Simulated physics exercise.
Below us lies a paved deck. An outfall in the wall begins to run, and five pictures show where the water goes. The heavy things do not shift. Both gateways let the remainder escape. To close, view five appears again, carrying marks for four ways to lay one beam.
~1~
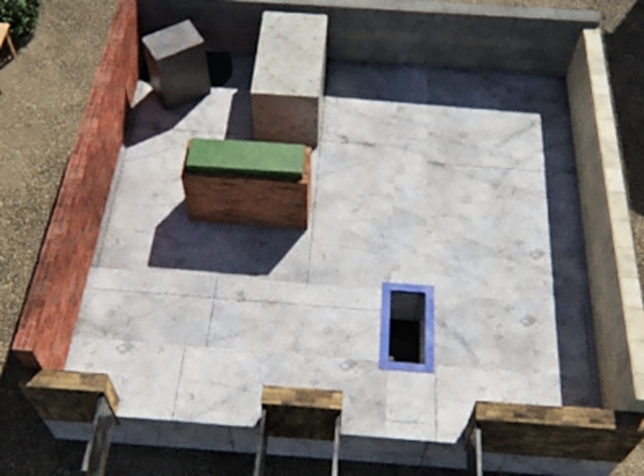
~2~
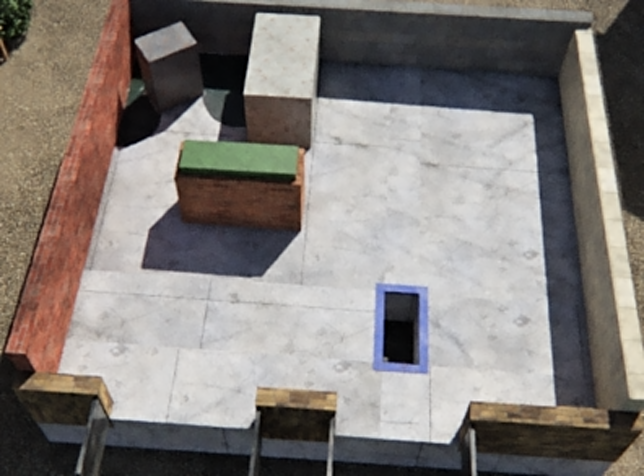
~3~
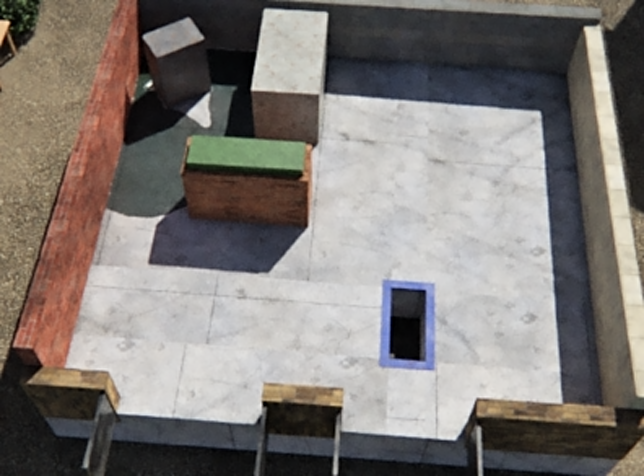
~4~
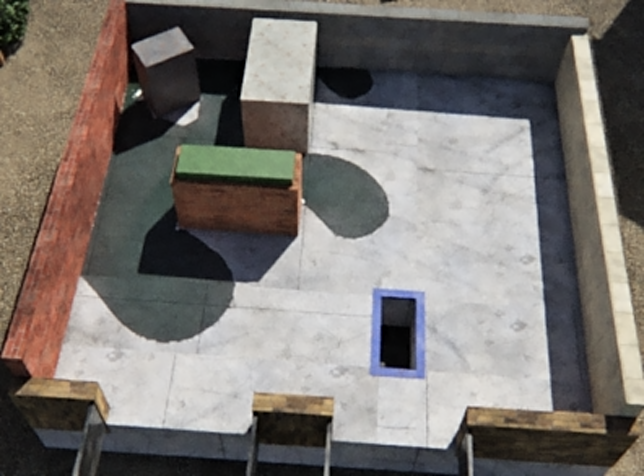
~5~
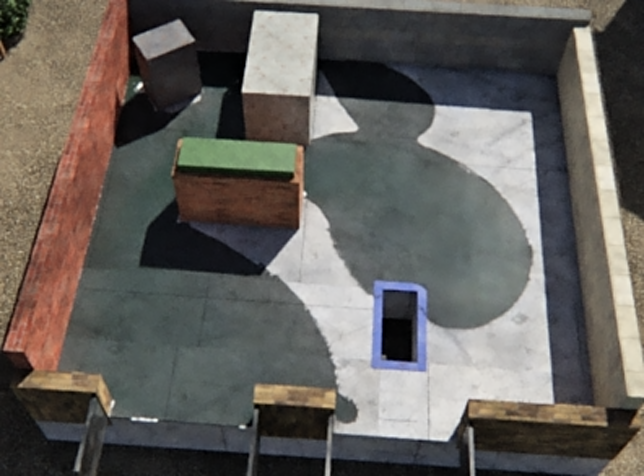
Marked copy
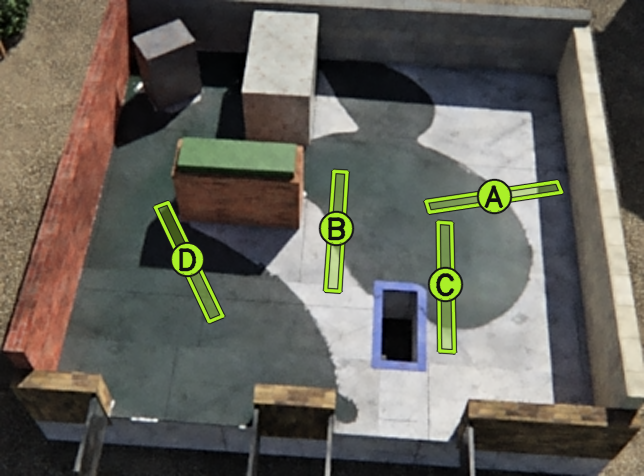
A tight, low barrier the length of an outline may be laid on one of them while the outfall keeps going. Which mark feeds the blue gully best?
The best spot is C.
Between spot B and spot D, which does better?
The answer is D.
On the marked copy, A from (427, 206) to (559, 187); B from (332, 290) to (340, 171); C from (446, 351) to (444, 222); D from (161, 204) to (215, 318).
For spot A, about 16 % of the stream runs into the blue gully, about 77 % out by the gates.
For spot B, about 13 % of the stream runs into the blue gully, about 86 % out by the gates.
For spot C, about 24 % of the stream runs into the blue gully, about 75 % out by the gates.
For spot D, about 19 % of the stream runs into the blue gully, about 81 % out by the gates.
